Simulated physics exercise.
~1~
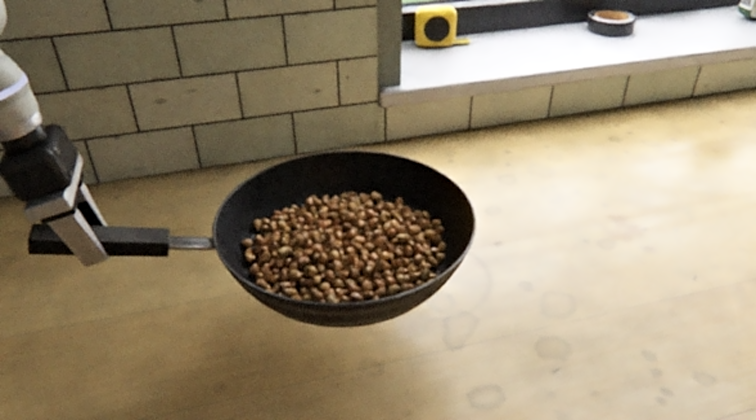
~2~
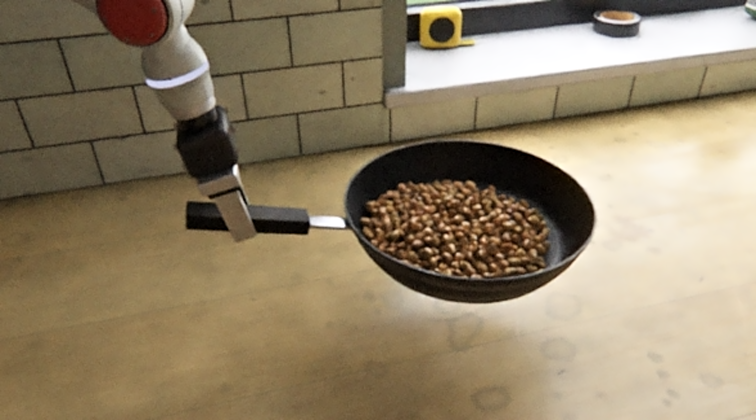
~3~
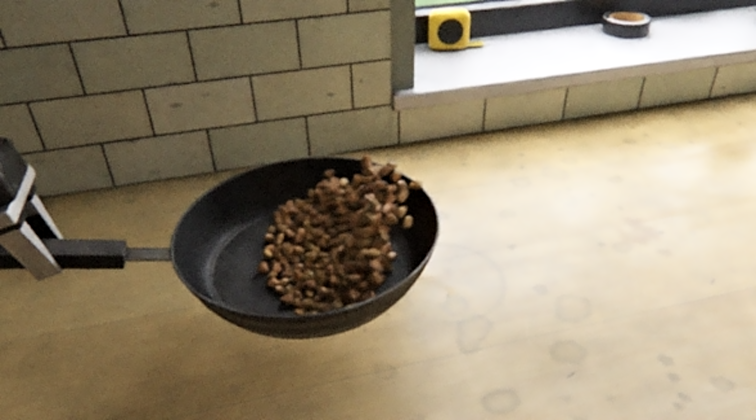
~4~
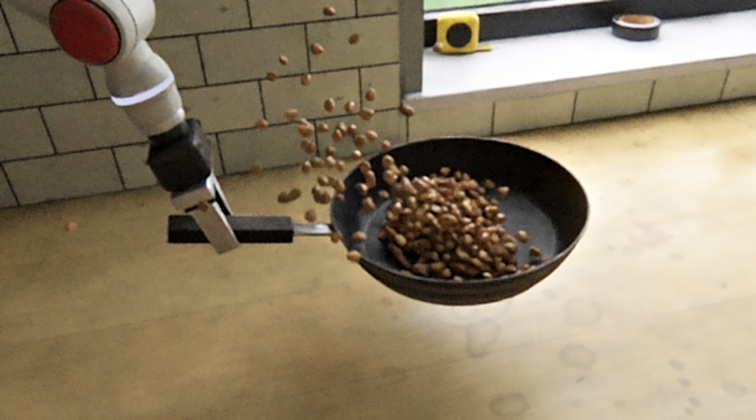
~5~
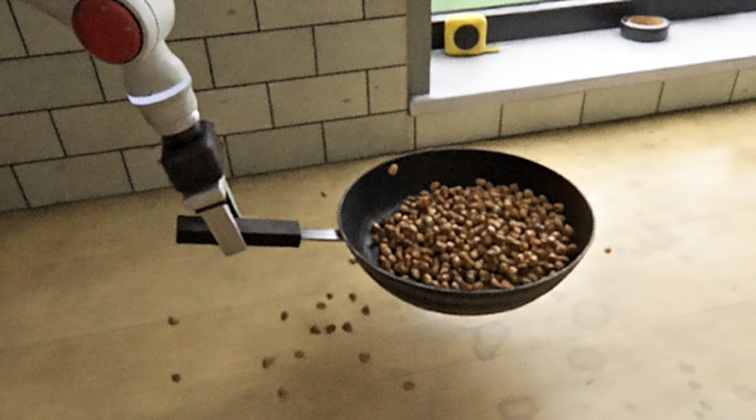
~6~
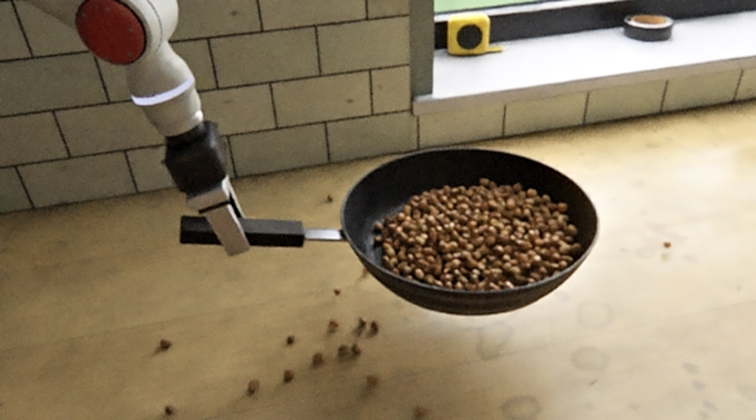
On a wooden surface by a tiled wall, a robot arm jerks a pan of beans back and forth, spilling some before stopping.
